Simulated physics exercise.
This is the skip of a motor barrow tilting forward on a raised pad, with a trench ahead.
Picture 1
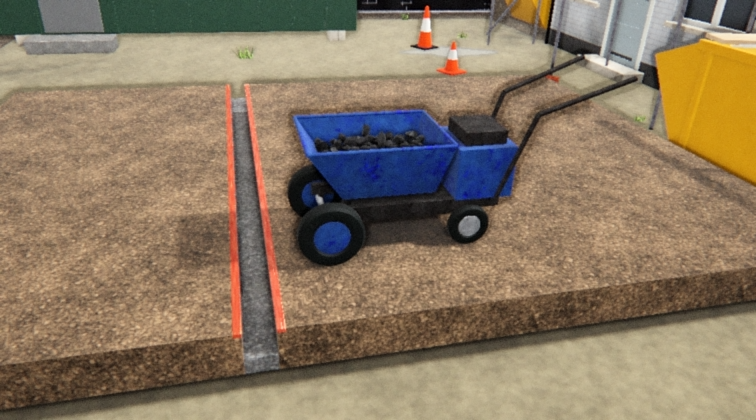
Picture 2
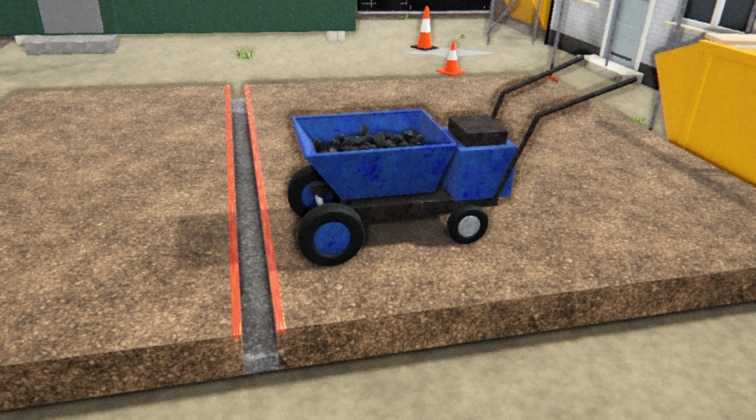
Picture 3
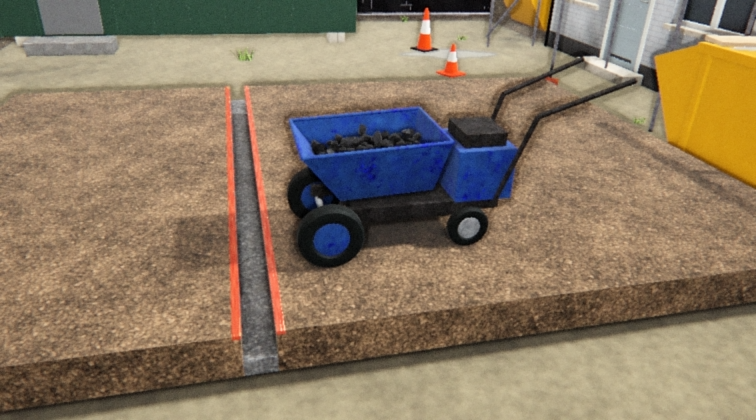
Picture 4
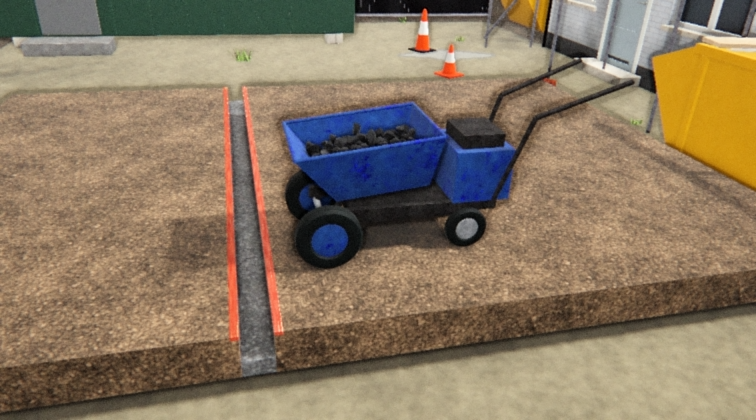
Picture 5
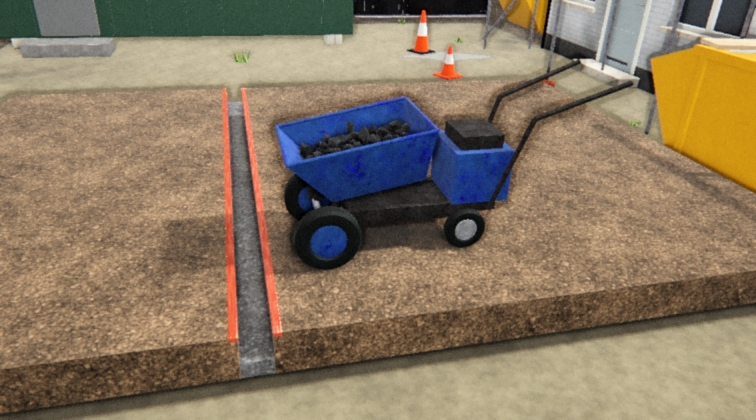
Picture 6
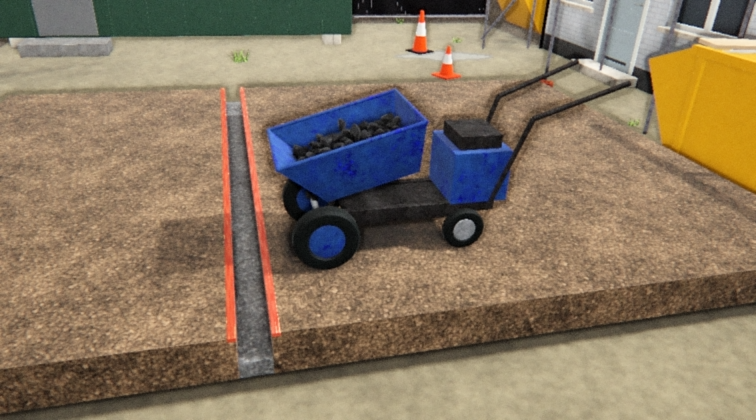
The blue skip of a motor barrow, loaded with black lumps of coal, stands on a raised brown pad in a yard, seen from slightly above and side-on. To its left runs a narrow grey trench edged in orange-red, with traffic cones behind and a yellow container at right. The skip starts level, then slowly tilts forward to the left, its rear rising away from the barrow's body.
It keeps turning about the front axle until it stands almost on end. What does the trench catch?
It catches under half.
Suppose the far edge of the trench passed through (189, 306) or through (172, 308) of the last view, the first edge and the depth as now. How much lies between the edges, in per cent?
Near 80 % and 100 %.
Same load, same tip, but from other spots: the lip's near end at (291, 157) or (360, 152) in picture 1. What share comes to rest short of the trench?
Roughly 0 per cent, and 10 per cent.
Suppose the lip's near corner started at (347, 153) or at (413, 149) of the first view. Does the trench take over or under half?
In turn: The larger part; less than half.
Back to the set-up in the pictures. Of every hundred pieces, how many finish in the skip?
Near 20 %.
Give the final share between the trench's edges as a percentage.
Near 5 %.
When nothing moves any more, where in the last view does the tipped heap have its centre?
Roughly at (194, 250).
Shortly afterwards, skip tipped steeply; the whole lot in the skip.
Next, skip tipped right over; the bulk in the skip; near a quarter beyond it; only a few falling.
Some moments later, skip tipped right over; near a quarter in the skip; only a few in or heaped over the trench; the bulk beyond it.
In the end, skip tipped right over; near a quarter in the skip; a little in or heaped over the trench; the bulk beyond it.
